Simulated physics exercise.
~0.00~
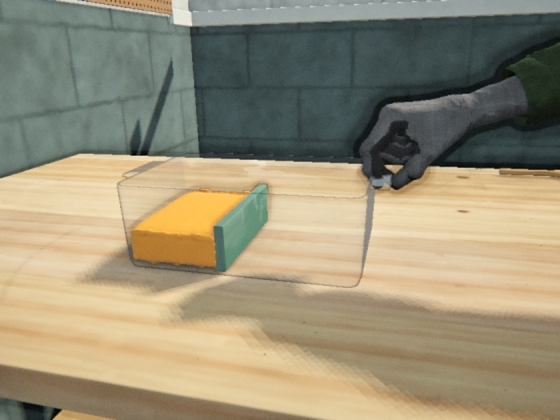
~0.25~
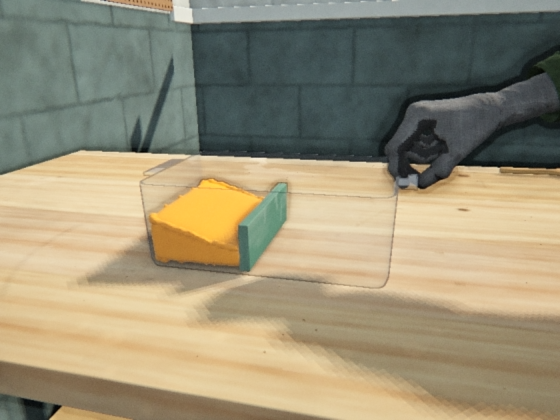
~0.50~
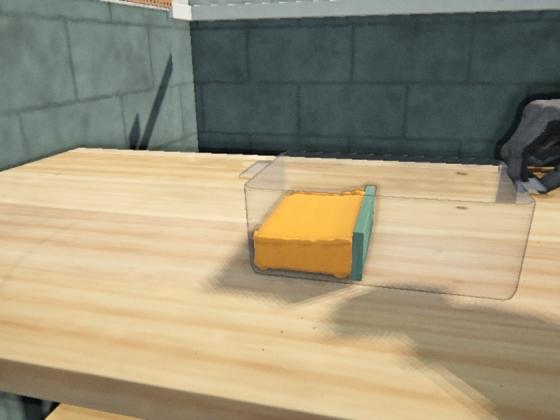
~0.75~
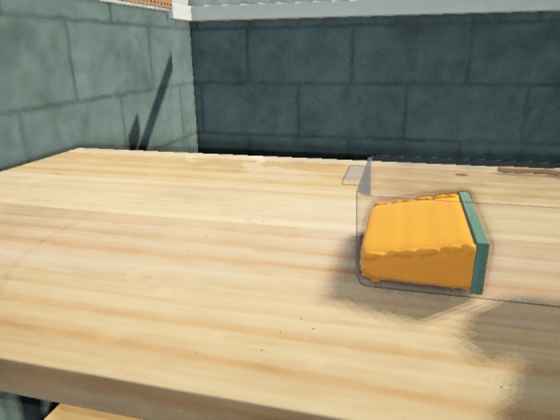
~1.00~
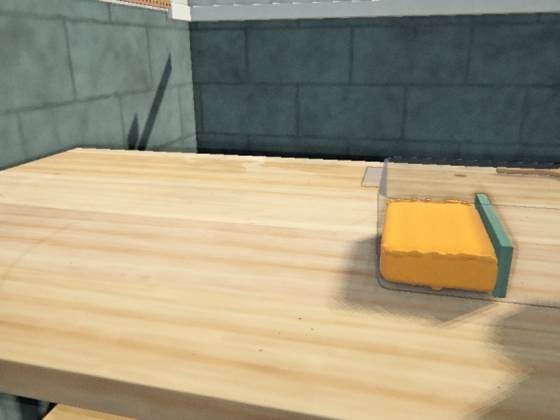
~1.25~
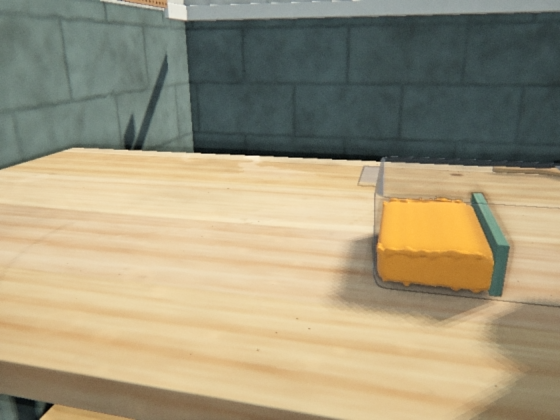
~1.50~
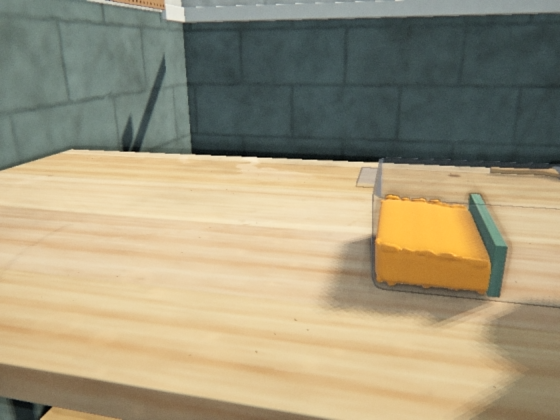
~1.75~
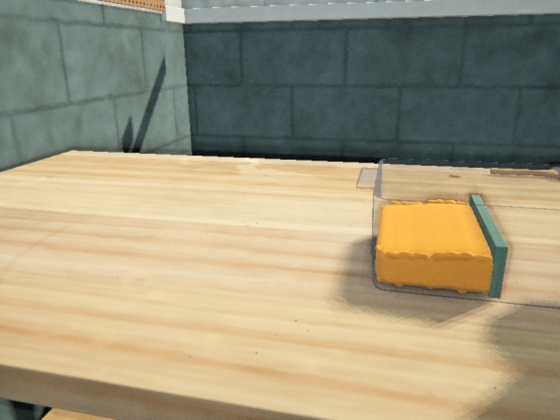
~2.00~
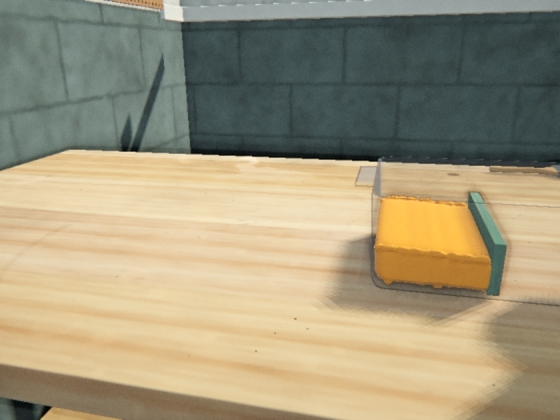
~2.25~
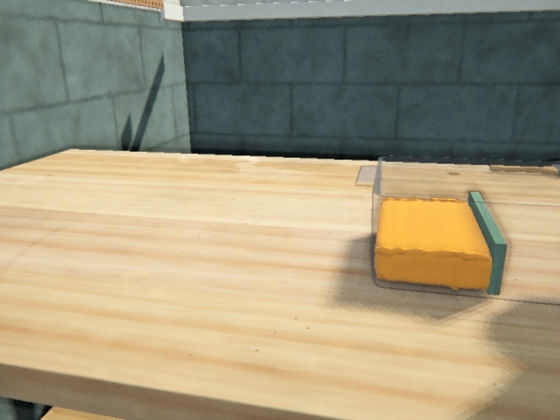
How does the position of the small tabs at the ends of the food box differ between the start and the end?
At the start the tabs are around the left and middle of the view, but by the end they have moved right along with the box, leaving only the left one clearly in sight.
